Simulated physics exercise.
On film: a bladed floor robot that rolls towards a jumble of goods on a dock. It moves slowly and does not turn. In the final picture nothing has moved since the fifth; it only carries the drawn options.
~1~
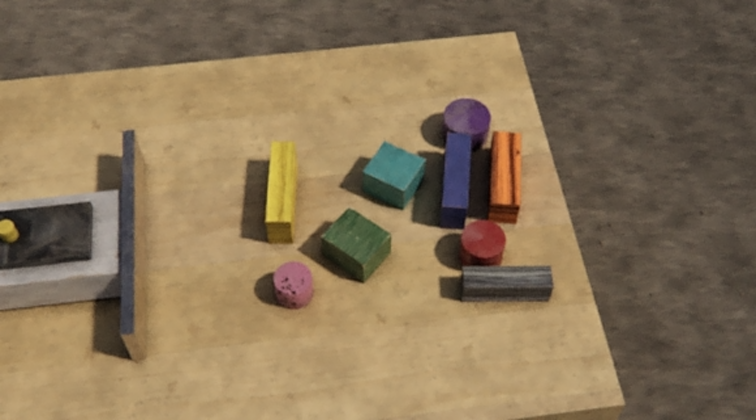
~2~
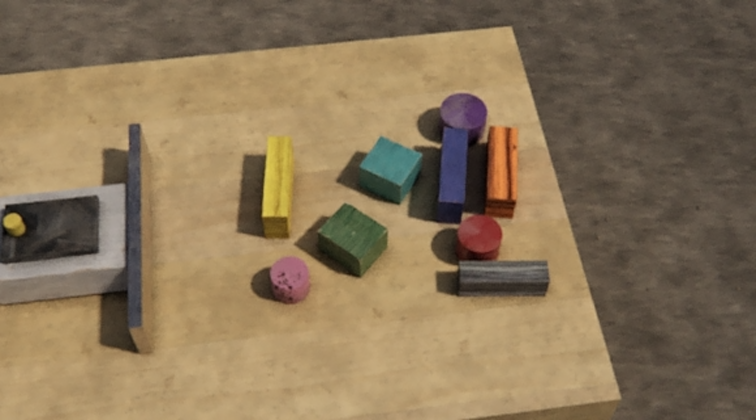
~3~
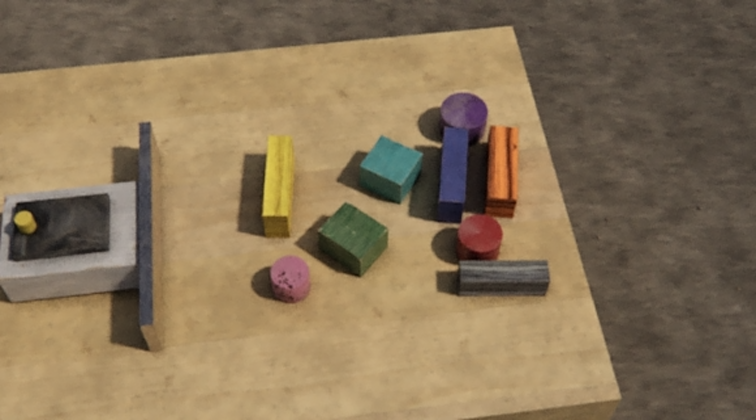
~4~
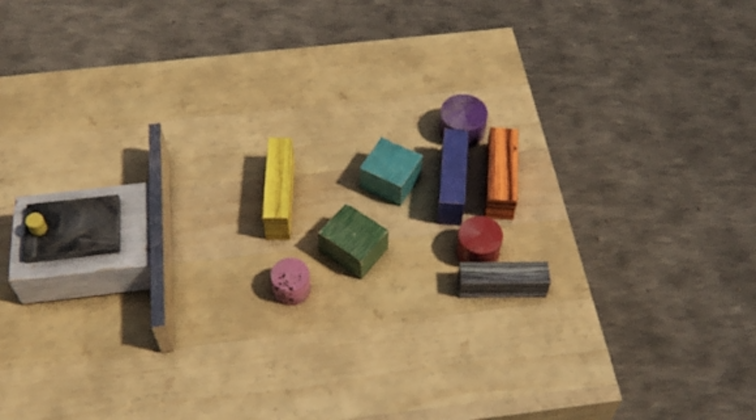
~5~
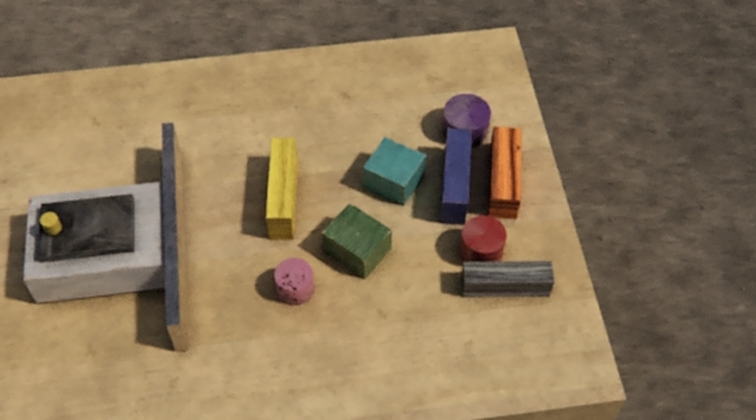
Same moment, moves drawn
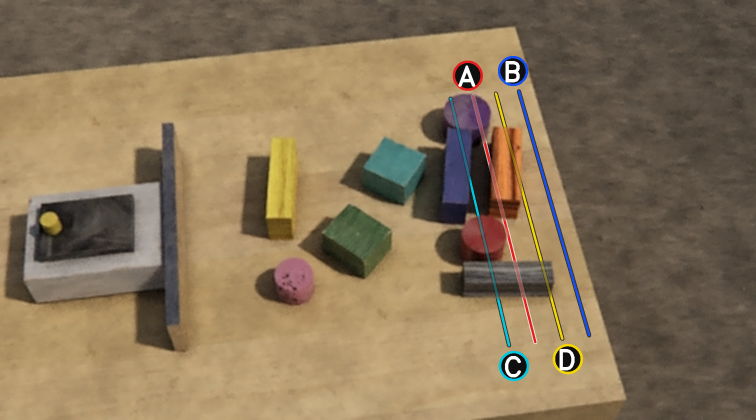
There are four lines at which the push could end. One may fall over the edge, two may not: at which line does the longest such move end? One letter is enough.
At C, and not beyond.
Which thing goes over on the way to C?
The orange stick goes over.
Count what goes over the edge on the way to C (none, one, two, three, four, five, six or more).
By then, one.
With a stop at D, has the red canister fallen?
Yes.
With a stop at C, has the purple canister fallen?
By then, no.
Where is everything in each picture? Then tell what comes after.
Turquoise crate (394, 175); purple canister (466, 125); red canister (482, 248), in the first frame.
Robot (58, 227); green crate (353, 239), in the second frame.
Robot (69, 225); orange stick (501, 171), in the third frame.
Robot (80, 226); yellow stick (279, 188), in the fourth frame.
Robot (94, 226); turquoise crate (394, 171); purple canister (466, 121); red canister (483, 243), in the fifth frame.
On the copy, A at (502, 209); B at (551, 203); C at (477, 212); D at (526, 206).
On C. First, robot (208, 213); pink canister (316, 279); yellow stick (299, 187).
Then, robot (321, 200); red canister (495, 243); blue bar (477, 177).
Finally, robot (404, 191); orange stick over the edge; red canister (574, 245); one fallen.
By contrast, A drops four; B drops eight; D drops five.
